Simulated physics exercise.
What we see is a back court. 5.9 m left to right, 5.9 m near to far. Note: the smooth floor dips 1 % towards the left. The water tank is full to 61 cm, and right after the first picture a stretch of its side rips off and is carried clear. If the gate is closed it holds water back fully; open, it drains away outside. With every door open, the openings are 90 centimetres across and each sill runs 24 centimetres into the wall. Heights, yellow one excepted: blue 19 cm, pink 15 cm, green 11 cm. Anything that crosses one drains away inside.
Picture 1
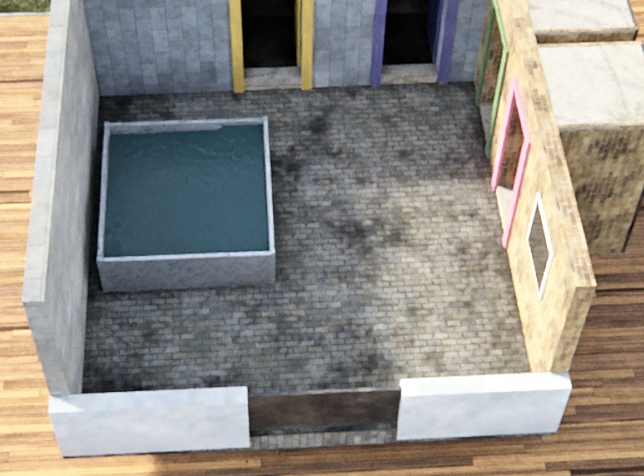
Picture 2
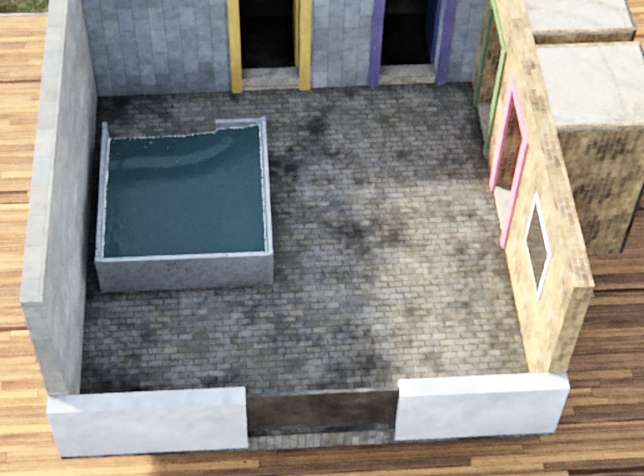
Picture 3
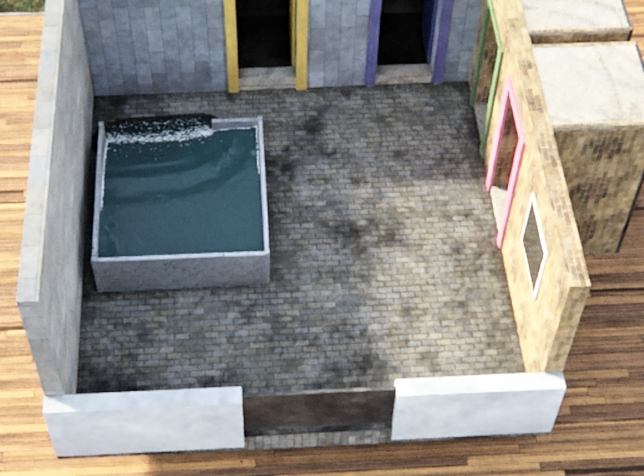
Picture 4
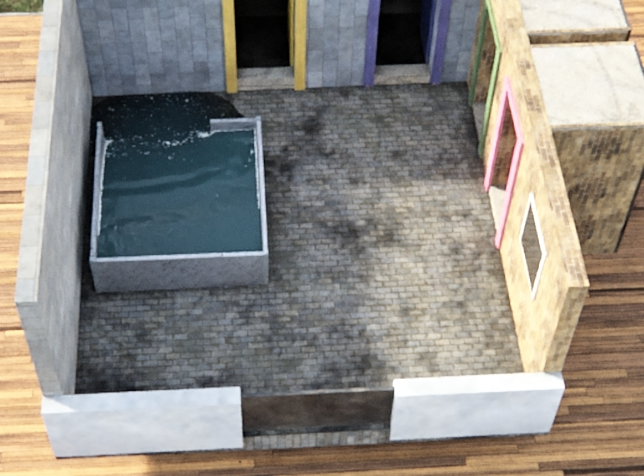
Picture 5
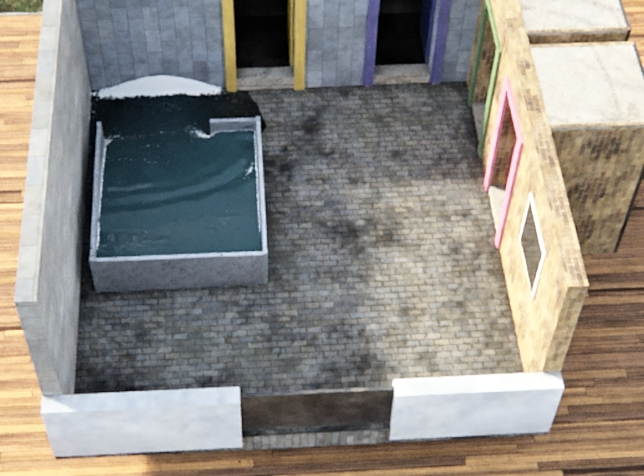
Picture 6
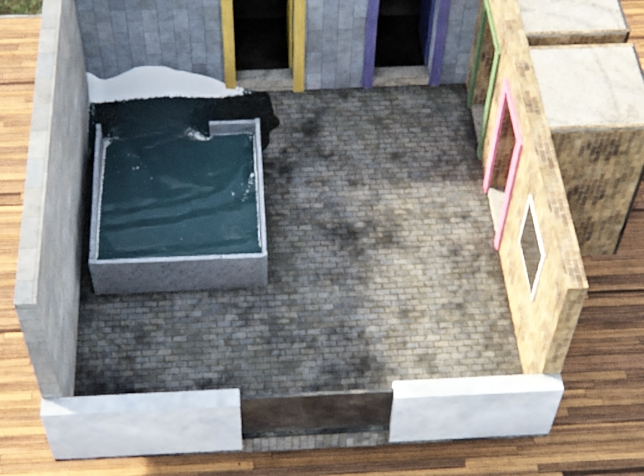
A small roofless courtyard with a grey brick floor is seen from high above its low white front wall, with yellow- and purple-framed doorways at the back and green, pink and white-framed openings along the tan right wall. A square grey tank of dark teal water stands at left. Its far side opens, and water pours through, foams, and spreads along the back wall towards the yellow doorway, while the view shifts very slightly.
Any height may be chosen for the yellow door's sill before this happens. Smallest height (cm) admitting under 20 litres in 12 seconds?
Roughly 13.5 cm.
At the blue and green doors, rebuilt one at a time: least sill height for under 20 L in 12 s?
About 9.5 cm at blue and about 20 cm at green.
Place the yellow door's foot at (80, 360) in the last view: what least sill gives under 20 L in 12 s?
Minimum: About 8.5 cm.
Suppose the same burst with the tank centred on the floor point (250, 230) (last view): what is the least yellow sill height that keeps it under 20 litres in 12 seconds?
32 cm, give or take.
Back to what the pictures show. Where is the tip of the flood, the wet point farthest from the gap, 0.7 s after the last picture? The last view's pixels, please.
Lab note: Front tip approx. at (346, 94).
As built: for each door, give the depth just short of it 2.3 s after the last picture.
In cm - blue: 6, pink: 0, green: 20, yellow: 19.
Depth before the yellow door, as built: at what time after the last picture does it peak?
Around 1.8 s, give or take.
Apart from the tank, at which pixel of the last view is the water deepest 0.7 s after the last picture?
At about pixel (92, 104).
Then, 0.7 s after the last picture water covers 15 % of the floor, deepest (59 cm) near (92, 104); 14 cm at the yellow door, 0 litres in over its 24 cm sill.
Then, 2.3 s after the last picture water covers 45 % of the floor, deepest (38 cm) near (92, 104); 19 cm at the yellow door, 0 litres in over its 24 cm sill.
Then, 11.3 s after the last picture water covers 95 % of the floor, deepest (20 cm) near (73, 432); 8 cm at the yellow door, 0 litres in over its 24 cm sill.
At the yellow door as built, the water peaked near 19 cm, 1.9 s after the last picture.
Run again over the same 12 s with other heights there, 30 litres in over 12 cm, 8 litres over 16 cm. The limit of 20 litres is kept from about 13.5 cm up.
